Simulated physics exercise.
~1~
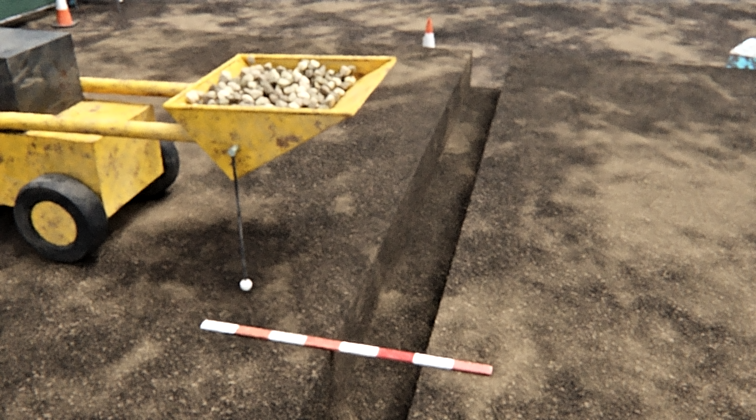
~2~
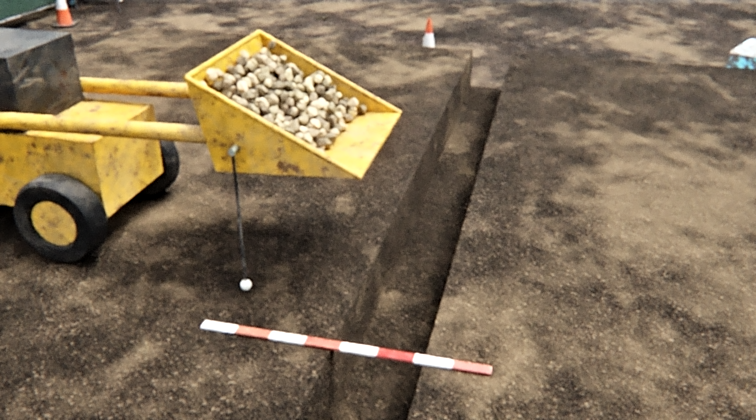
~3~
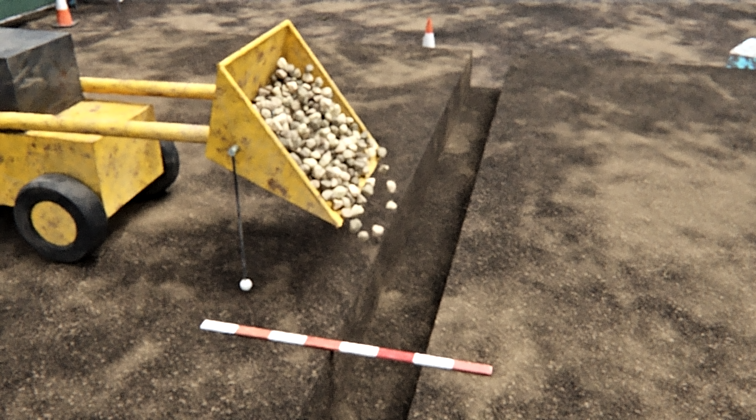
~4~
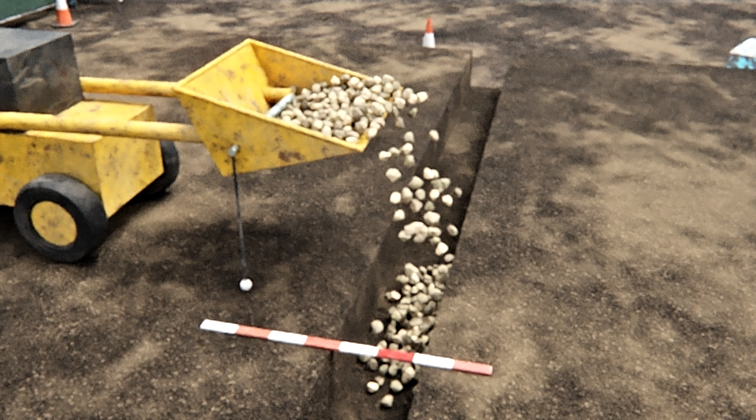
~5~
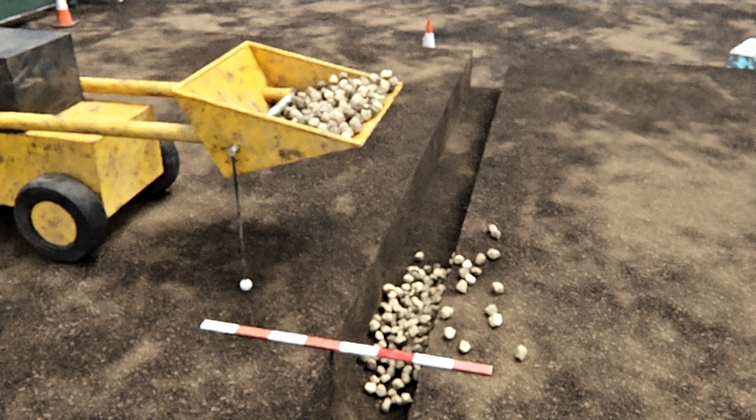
The clip shows a yellow loader tipping its bucket of pale stones toward a straight trench in dark soil, then levelling it back as stones tumble down. Many stones end up in the trench, a few lie beyond its right edge, and the rest remain in the bucket.
